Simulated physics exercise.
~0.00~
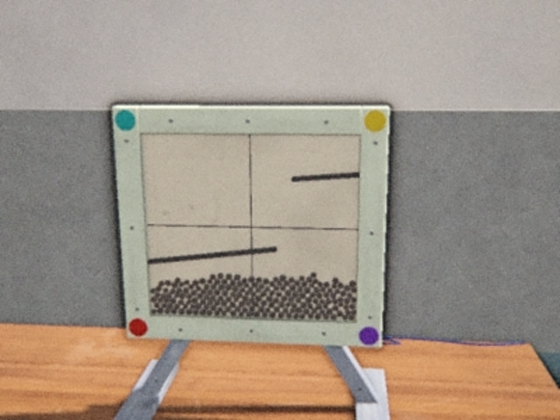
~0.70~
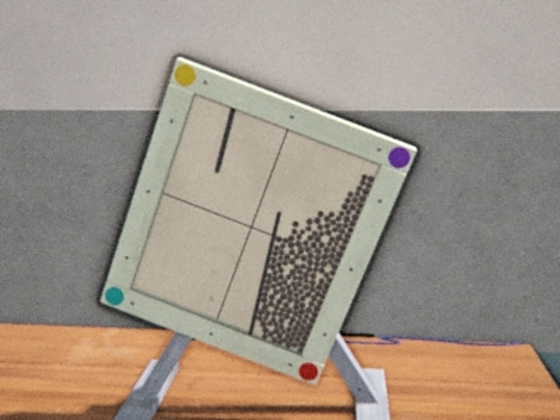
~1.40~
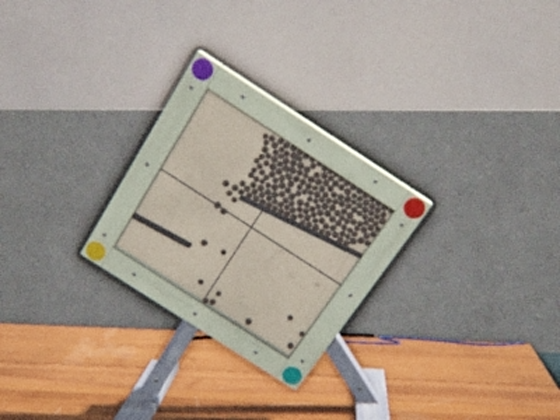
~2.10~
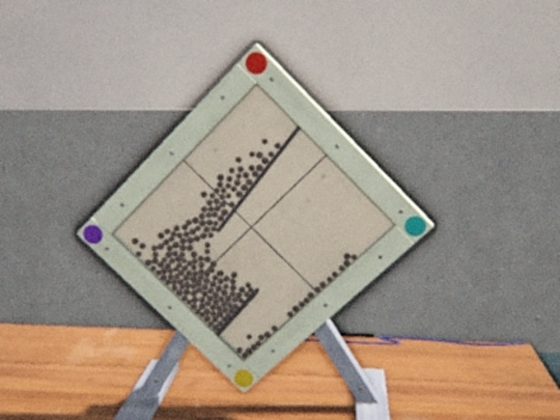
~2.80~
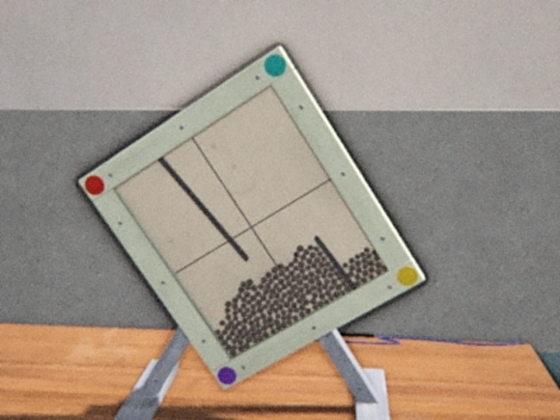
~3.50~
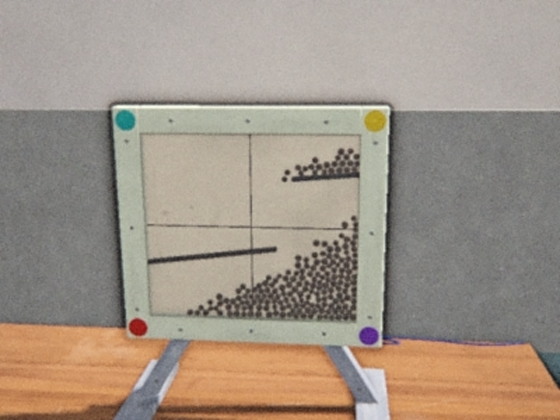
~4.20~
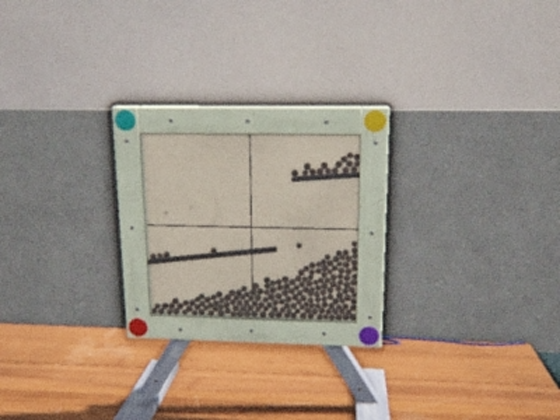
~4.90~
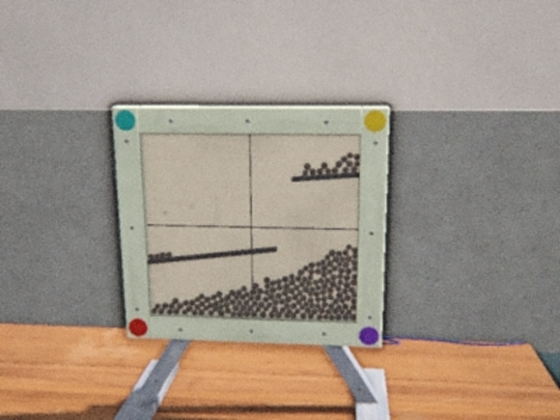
On a wooden tabletop against a grey wall, a square framed case of small dark beads with coloured corner stickers turns clockwise through one full turn, the beads tumbling past two inner bars, then stops upright as they settle, mostly heaped toward the purple corner, some resting on the bars.
